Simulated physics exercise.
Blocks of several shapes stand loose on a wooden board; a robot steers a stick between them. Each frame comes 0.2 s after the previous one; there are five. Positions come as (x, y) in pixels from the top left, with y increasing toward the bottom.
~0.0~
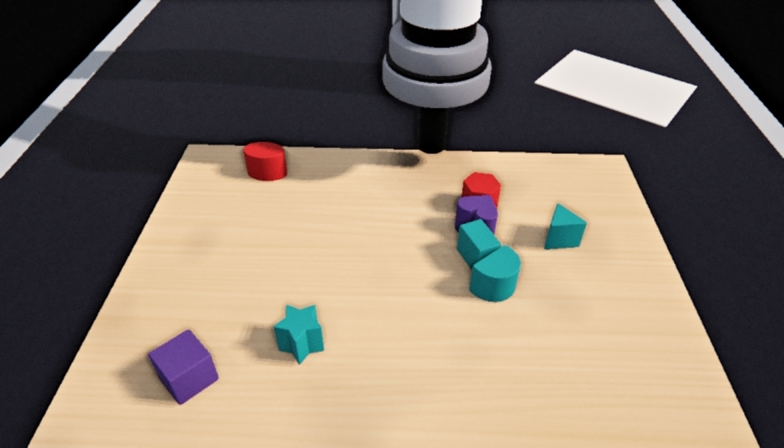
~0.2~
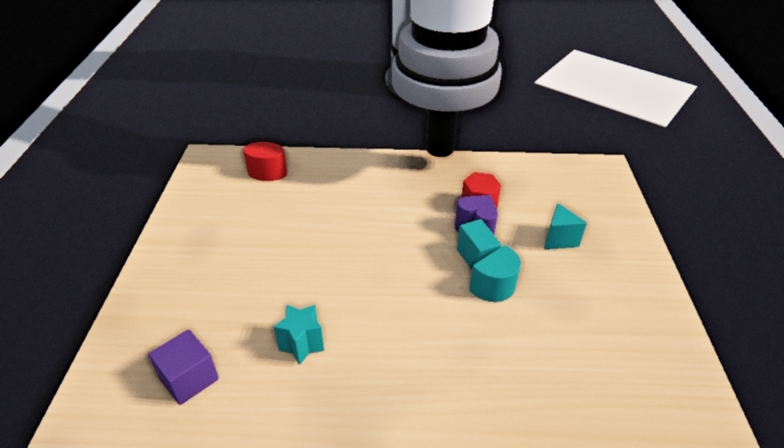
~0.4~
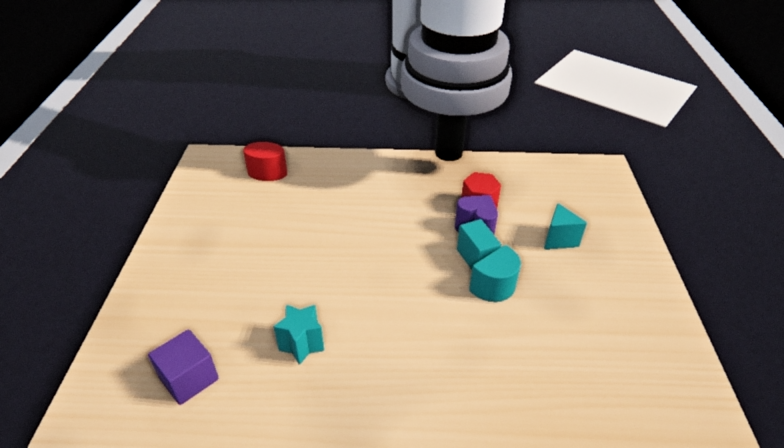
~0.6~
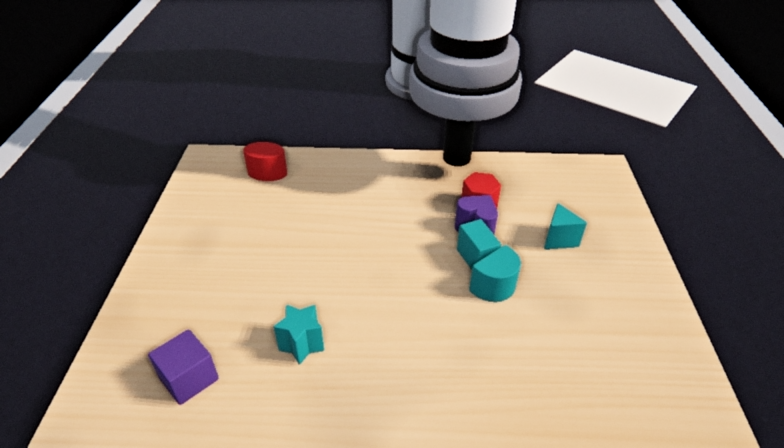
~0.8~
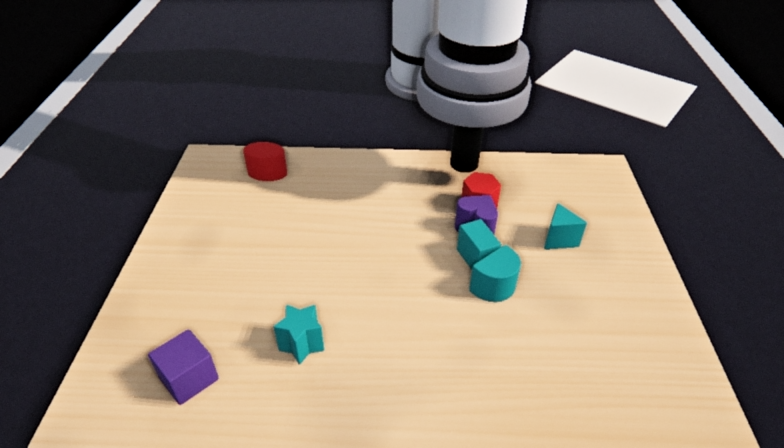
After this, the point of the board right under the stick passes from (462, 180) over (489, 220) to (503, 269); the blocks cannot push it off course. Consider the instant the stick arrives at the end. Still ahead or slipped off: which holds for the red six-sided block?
When the path is over, you would find the red six-sided block still in front of the stick.
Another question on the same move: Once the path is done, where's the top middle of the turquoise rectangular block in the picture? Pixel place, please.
At roughly (469, 251).
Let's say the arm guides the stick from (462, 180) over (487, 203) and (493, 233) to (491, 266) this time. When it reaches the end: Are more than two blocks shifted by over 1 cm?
Yes, I think so.
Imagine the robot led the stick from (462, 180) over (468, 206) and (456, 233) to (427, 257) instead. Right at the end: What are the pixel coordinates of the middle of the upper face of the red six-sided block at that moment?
The red six-sided block ends near (501, 203).
On the path given first. One third of the way, stick at (484, 190); purple heart at (492, 225), turned 15° clockwise; turquoise rectangular block at (476, 241), turned 15° anticlockwise; red six-sided block at (499, 203).
Two thirds of the way, stick at (498, 220); purple heart at (510, 261), turned 15° clockwise; turquoise rectangular block at (469, 251); red six-sided block at (516, 236); turquoise D-shaped block at (508, 288), turned 65° clockwise.
At the end, stick at (506, 254); purple heart at (538, 297), turned 40° clockwise; turquoise rectangular block at (469, 251); red six-sided block at (536, 266), turned 45° anticlockwise; turquoise D-shaped block at (510, 313), turned 105° clockwise.
